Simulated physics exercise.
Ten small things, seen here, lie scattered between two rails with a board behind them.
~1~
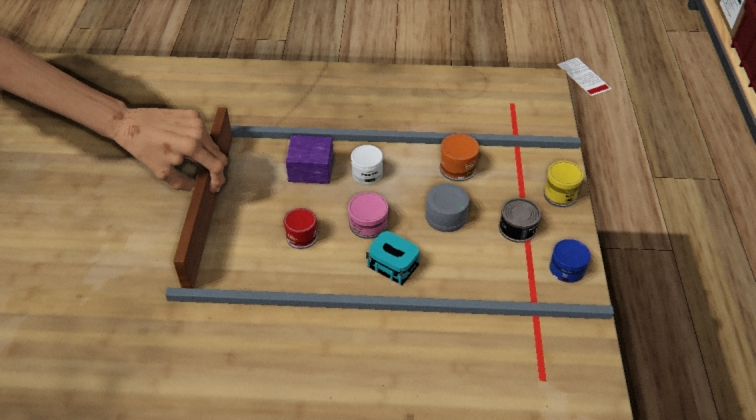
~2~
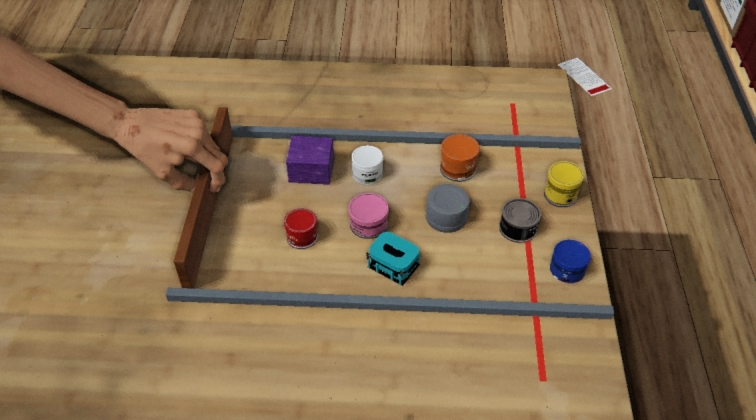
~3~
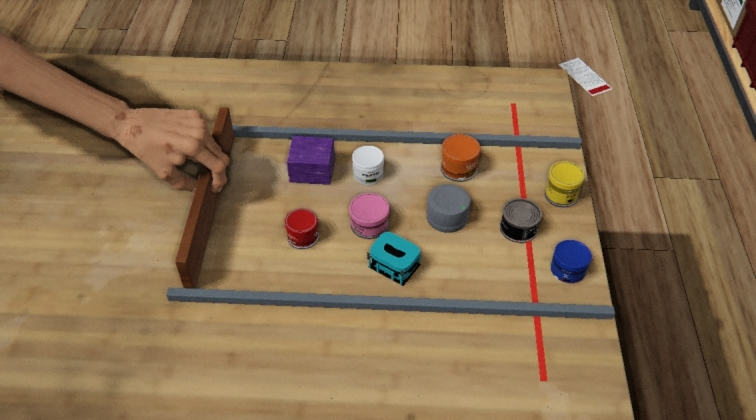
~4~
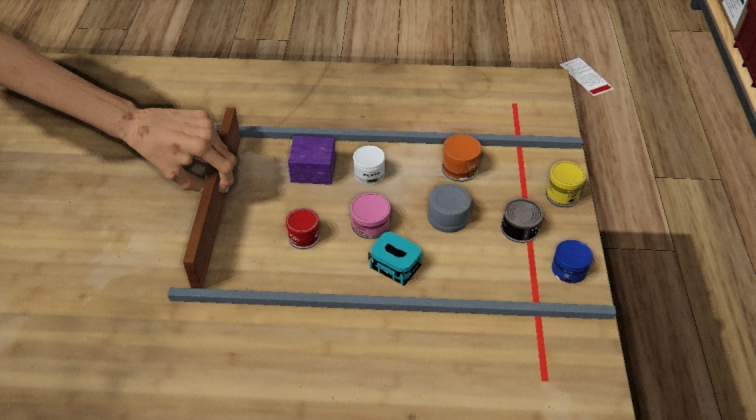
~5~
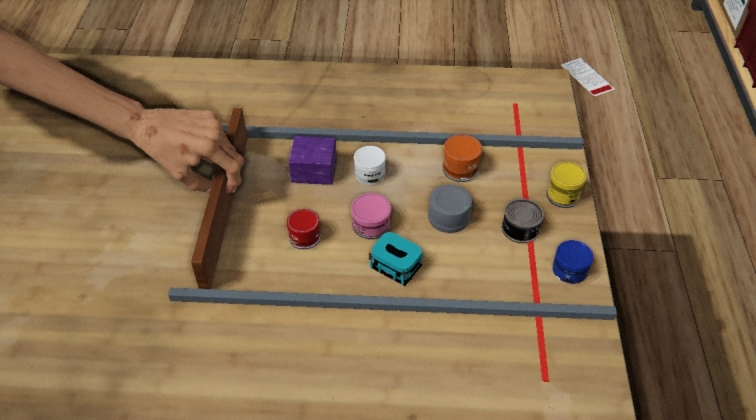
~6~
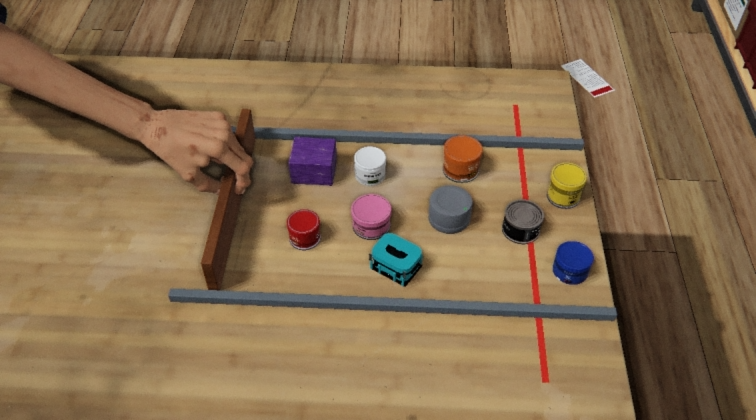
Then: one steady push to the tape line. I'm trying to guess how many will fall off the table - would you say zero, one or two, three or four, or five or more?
A drop or two.
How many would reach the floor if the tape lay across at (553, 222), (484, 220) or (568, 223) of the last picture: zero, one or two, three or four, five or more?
For each place: More than four; zero; more than four.
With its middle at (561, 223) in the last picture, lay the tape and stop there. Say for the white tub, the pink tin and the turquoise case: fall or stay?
White tub goes off, pink tin stays put, turquoise case stays put.
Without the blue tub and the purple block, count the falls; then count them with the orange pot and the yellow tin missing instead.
First try 1, second try 0.
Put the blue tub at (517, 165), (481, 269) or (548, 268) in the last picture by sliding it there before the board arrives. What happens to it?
In order, the blue tub leaves the top; sits tight; sits tight.
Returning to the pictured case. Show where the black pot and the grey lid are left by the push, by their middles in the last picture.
Near (599, 236) and (587, 205).
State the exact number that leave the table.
Tally: 1.
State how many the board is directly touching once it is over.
4 of them.
Soon after, none off yet; yellow tin at rest near (566, 186); blue tub at rest near (573, 263); black pot at rest near (523, 222).
After that, none off yet; yellow tin at rest near (566, 186); blue tub at rest near (573, 263); black pot moving near (529, 223).
In the end, the number that fall off is one or two; gone, yellow tin.
